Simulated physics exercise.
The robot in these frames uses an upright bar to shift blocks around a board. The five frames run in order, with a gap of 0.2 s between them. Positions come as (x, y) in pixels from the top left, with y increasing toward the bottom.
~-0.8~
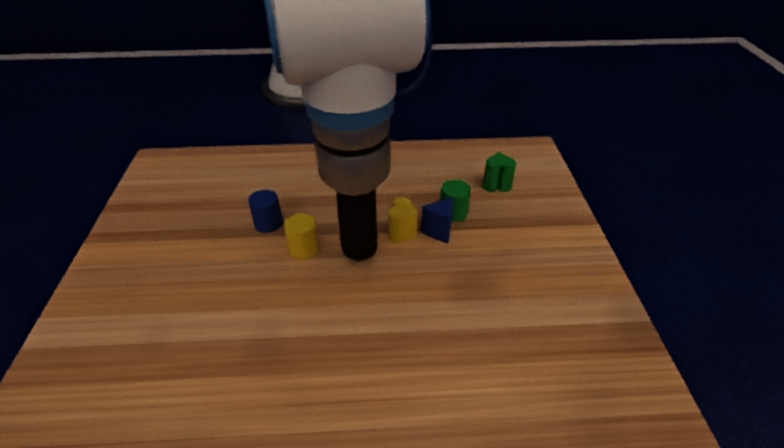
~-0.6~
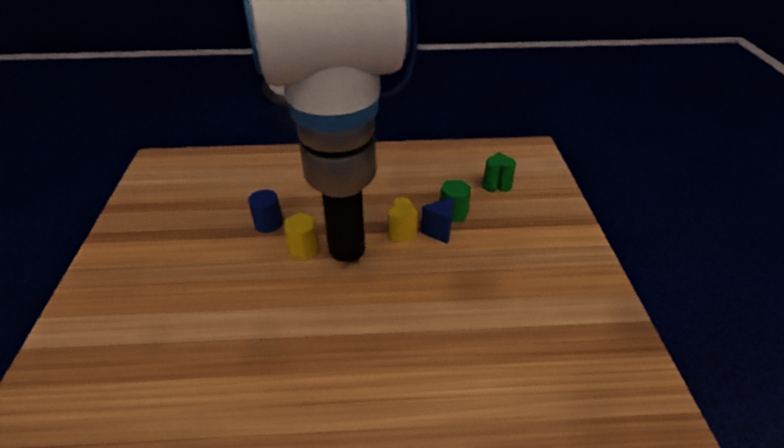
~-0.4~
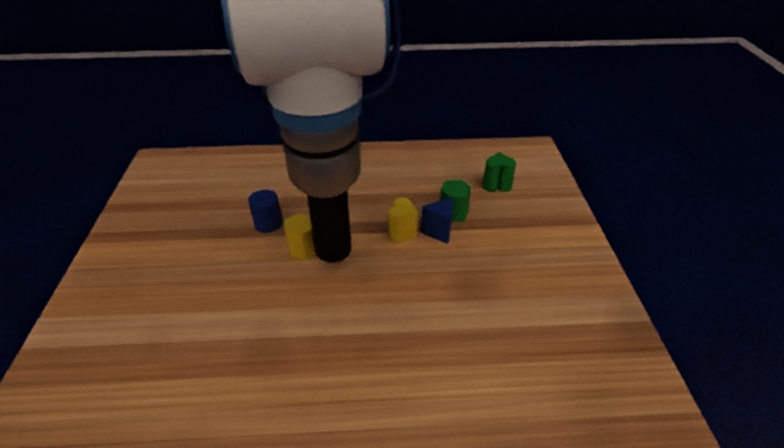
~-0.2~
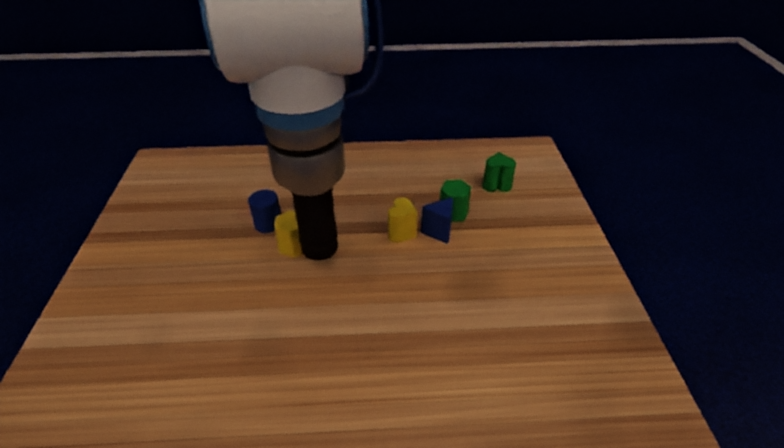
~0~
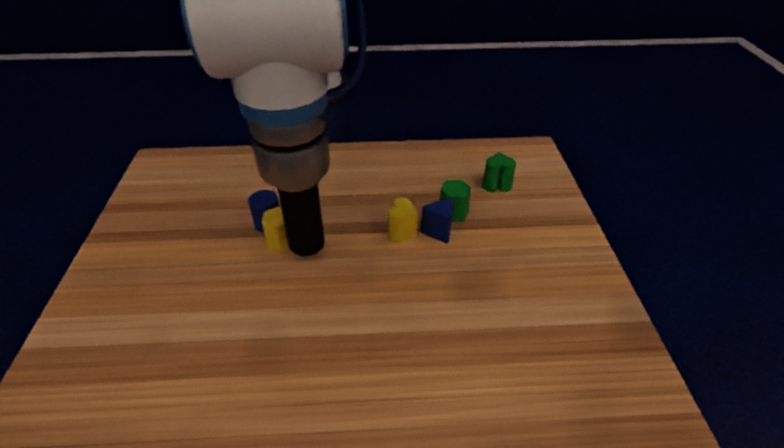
In this clip, a robot arm with a black upright bar moves left across a wooden board scattered with blue, yellow and green blocks, meets the leftmost yellow block, and pushes it left and slightly upward toward the blue disc.
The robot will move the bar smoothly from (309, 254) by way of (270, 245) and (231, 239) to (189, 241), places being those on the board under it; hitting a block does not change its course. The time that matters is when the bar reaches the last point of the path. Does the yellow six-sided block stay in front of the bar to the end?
No, it doesn't check out.
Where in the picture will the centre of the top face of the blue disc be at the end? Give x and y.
It should be at (251, 182) by then.
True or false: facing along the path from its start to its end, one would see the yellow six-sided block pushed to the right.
The statement is correct.
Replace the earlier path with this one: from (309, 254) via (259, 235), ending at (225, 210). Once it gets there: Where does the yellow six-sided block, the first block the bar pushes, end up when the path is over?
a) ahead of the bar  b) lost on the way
a (ahead of the bar)
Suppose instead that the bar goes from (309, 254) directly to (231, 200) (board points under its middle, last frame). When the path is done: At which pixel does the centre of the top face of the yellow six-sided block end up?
Around (213, 200).
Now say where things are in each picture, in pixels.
The first picture shows lower end of the bar at (359, 248), tops of blocks, blue disc at (263, 198), yellow six-sided block at (300, 223).
The second picture shows bar at (347, 250), blocks as before.
The third picture shows bar at (334, 250), blocks as before.
The fourth picture shows bar at (320, 248), yellow six-sided block at (290, 220).
The fifth picture shows bar at (307, 245), blue disc at (263, 198), yellow six-sided block at (277, 216).
What follows on the original path. One third of the way, bar at (266, 235); blue disc at (252, 186); yellow six-sided block at (243, 204), turned 25° clockwise.
Two thirds of the way, bar at (228, 229); blue disc at (251, 182); yellow six-sided block at (224, 193), turned 95° clockwise.
At the end, bar at (185, 231); blue disc at (251, 182); yellow six-sided block at (223, 193), turned 95° clockwise.
